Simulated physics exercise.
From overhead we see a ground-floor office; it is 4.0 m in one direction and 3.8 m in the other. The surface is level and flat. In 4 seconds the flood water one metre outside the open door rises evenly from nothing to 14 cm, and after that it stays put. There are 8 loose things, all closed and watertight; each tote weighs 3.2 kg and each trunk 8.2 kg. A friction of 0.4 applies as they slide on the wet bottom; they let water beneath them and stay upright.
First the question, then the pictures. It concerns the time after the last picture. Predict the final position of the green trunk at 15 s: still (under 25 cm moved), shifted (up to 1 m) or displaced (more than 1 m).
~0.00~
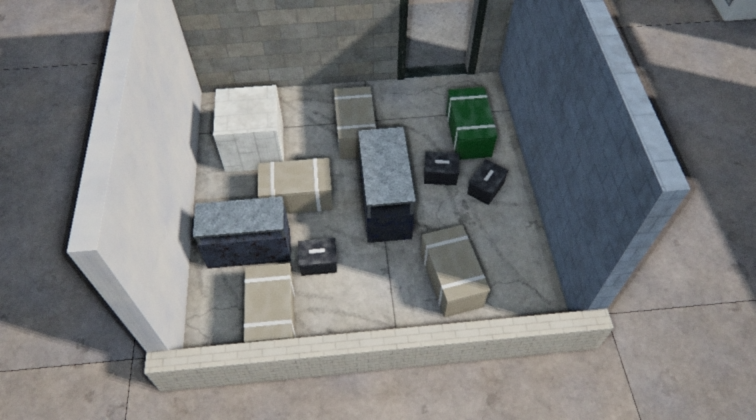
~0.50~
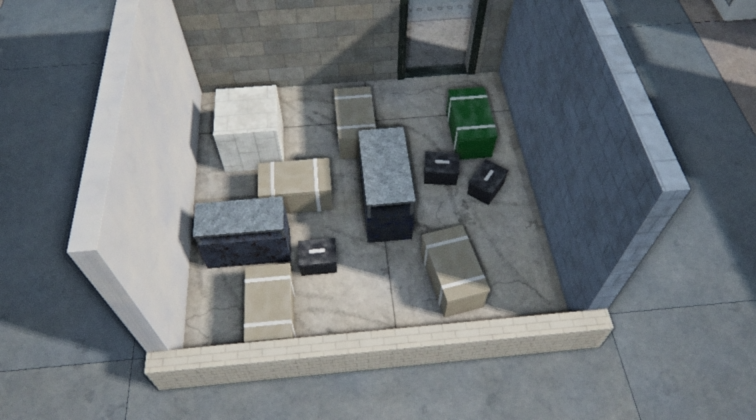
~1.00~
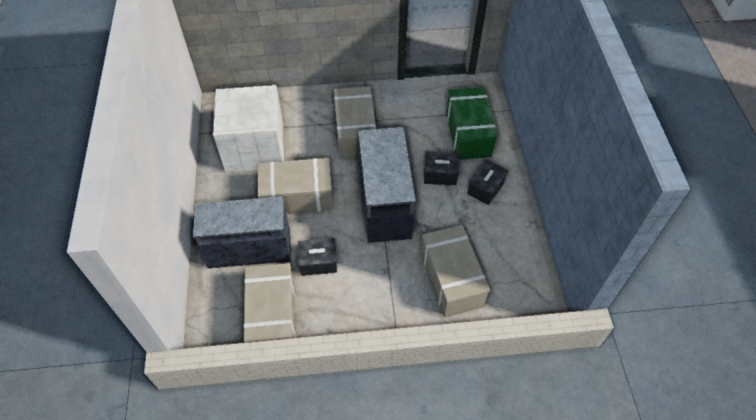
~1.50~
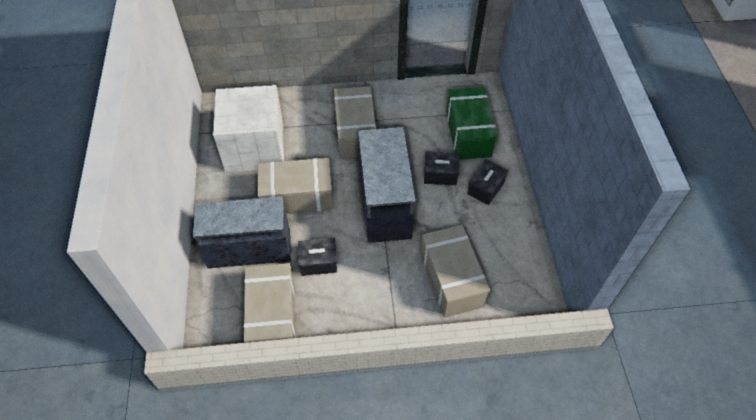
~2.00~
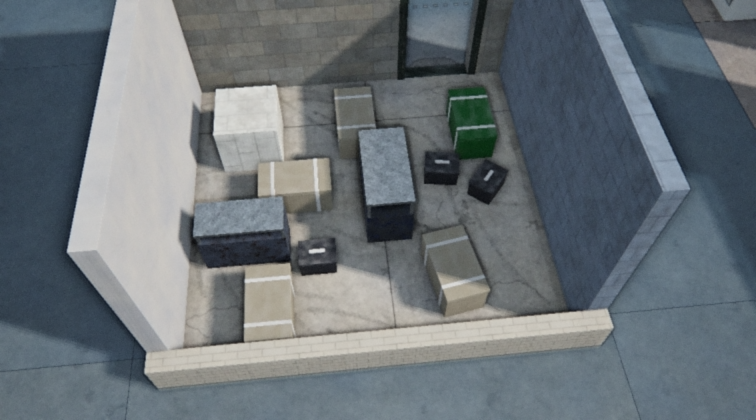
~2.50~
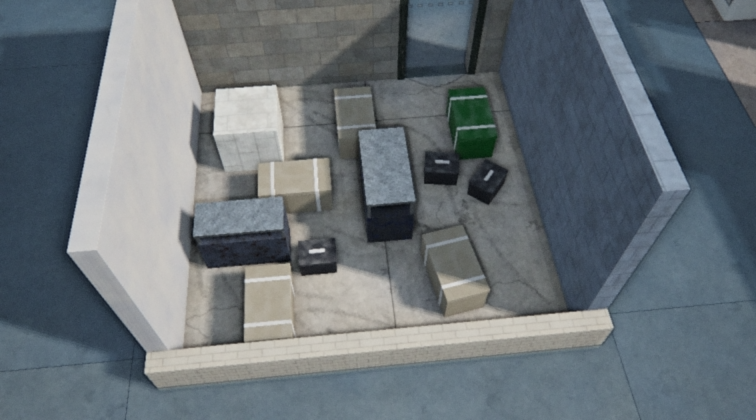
I'd say it gets moved far off.
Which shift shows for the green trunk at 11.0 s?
About 200 cm out of place.
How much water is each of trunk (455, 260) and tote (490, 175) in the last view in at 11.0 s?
Around 4 cm and 8 cm.
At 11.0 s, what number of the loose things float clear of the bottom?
6.
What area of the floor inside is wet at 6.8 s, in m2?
I'd estimate close to 8.5 m2.
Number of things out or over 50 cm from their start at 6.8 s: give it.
I count 3 of them.
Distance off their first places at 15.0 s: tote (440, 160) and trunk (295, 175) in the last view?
First 300 cm, then 60 cm.
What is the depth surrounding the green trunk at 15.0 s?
Roughly 6 cm deep.
After 3.5 s the green trunk is near (473, 113), 0.0 m from its start, aground; 0 afloat.
After 6.8 s the green trunk is near (483, 185), 1.1 m from its start, afloat; 2 afloat.
After 11.0 s the green trunk is near (372, 245), 2.2 m from its start, afloat; 6 afloat.
After 15.0 s the green trunk is near (346, 227), 2.2 m from its start, afloat; 7 afloat.
